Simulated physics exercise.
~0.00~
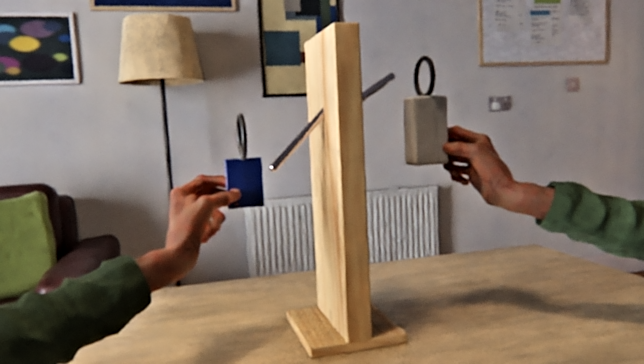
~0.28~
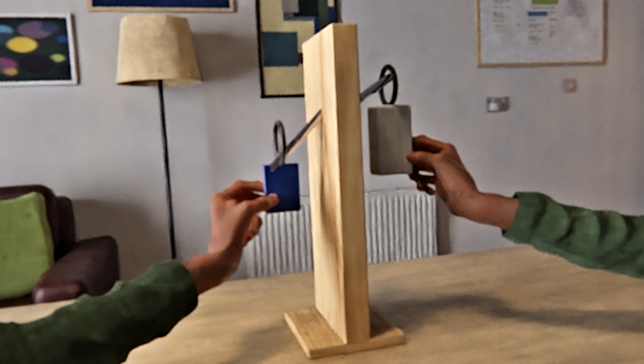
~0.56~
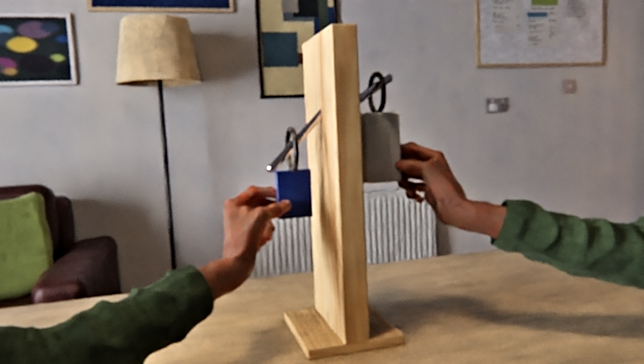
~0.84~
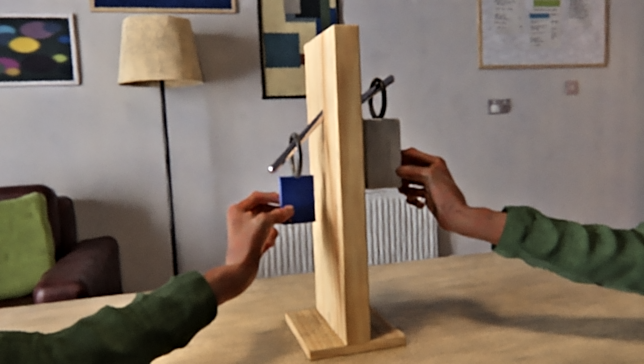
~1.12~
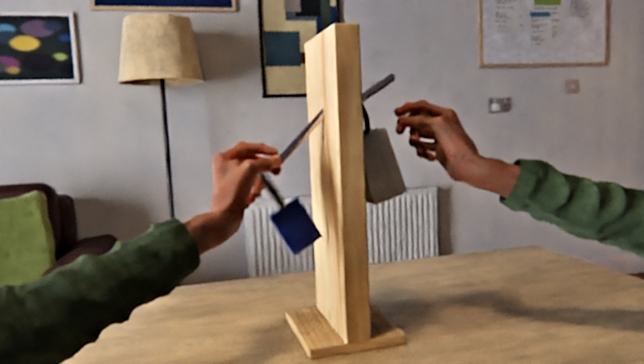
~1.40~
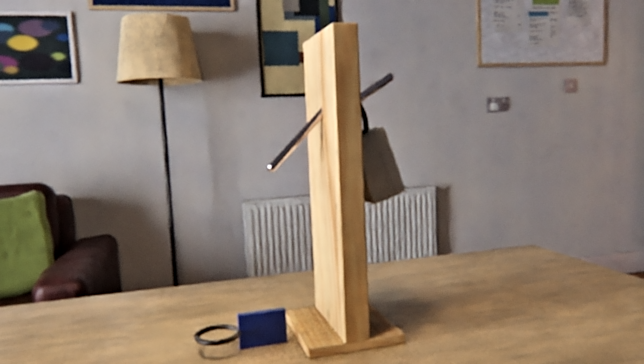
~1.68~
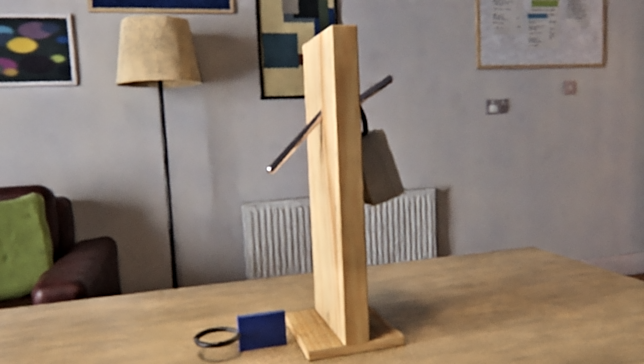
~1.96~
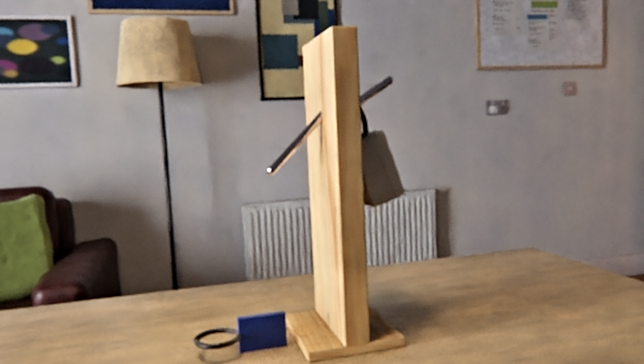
A blue tag slides off a slanted peg onto the table while a white pouch stays hanging.
